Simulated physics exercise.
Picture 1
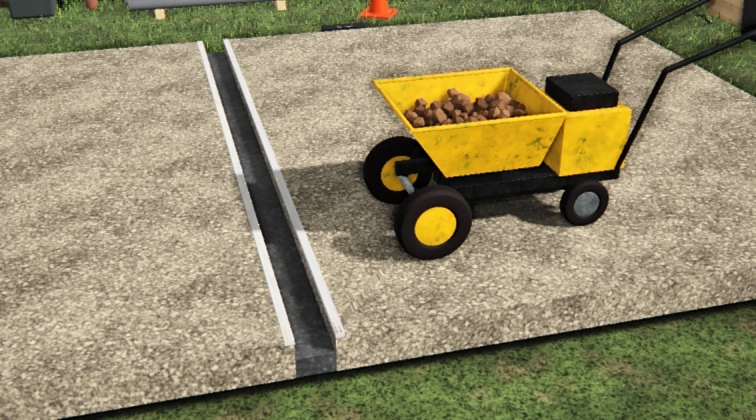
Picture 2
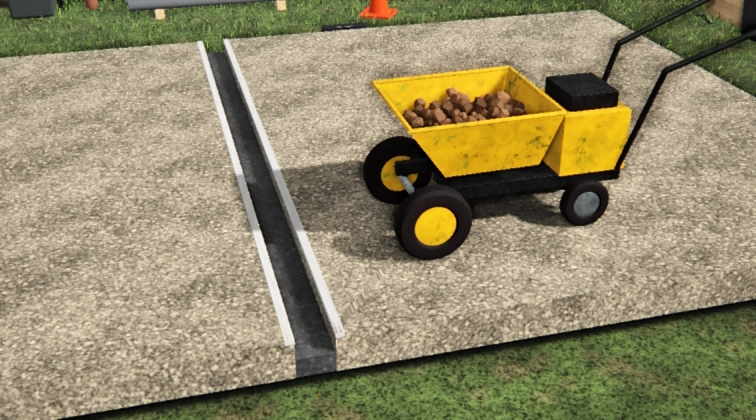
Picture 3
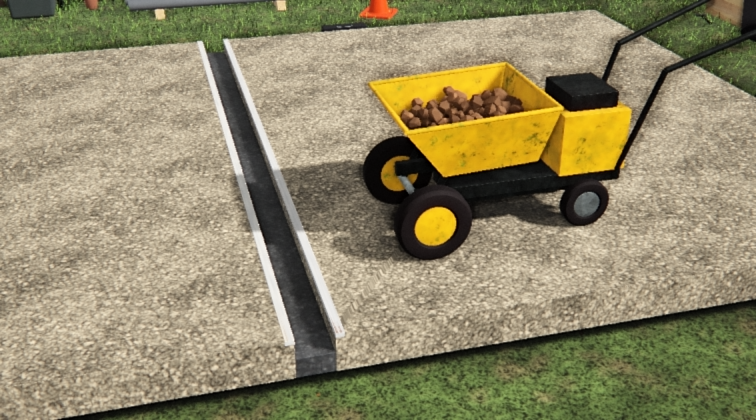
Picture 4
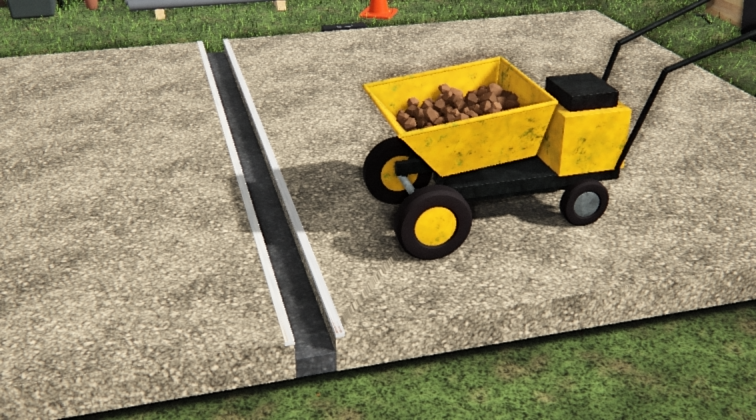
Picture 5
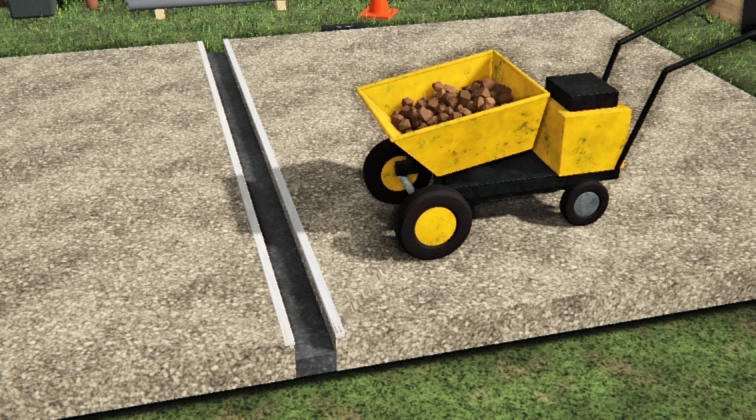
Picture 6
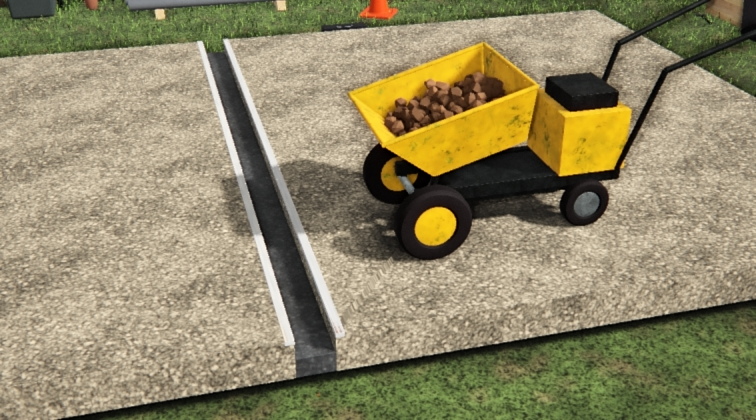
A yellow motor barrow stands beside a narrow trench as its loaded skip tilts leftward.
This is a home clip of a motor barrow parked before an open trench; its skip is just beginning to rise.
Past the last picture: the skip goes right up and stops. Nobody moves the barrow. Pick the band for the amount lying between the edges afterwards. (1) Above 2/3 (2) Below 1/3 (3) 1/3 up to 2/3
1/3 up to 2/3 (3).
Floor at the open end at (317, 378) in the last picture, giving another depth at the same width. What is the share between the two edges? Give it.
I'd guess about 80 %.
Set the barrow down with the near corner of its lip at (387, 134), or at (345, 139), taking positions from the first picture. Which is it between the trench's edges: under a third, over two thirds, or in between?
In the middle band, then less than a third.
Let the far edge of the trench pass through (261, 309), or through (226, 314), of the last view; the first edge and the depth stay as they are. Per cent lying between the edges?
In order: Some 80 per cent, then some 90 per cent.
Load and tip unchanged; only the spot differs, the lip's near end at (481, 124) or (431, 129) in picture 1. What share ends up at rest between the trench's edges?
You'd get 20 in a hundred the first time and 50 in a hundred the second.
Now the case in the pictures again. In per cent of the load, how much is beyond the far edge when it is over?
Call it some 30 percent of the pieces.
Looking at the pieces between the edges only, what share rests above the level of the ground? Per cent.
45 per cent or so.
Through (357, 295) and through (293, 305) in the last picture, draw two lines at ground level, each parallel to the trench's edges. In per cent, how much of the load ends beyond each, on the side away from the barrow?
Roughly 100 and 40 %.
Soon, skip tipped steeply; all in the skip.
A while on, skip tipped right over; most in the skip; a stray few short of the trench; a small part in or heaped over the trench; a stray few beyond it; a stray few falling.
Towards the end, skip tipped right over; about a quarter in the skip; a small part short of the trench; about half in or heaped over the trench; about a quarter beyond it.
Finally, skip tipped right over; a small part short of the trench; about half in or heaped over the trench; about a third beyond it.
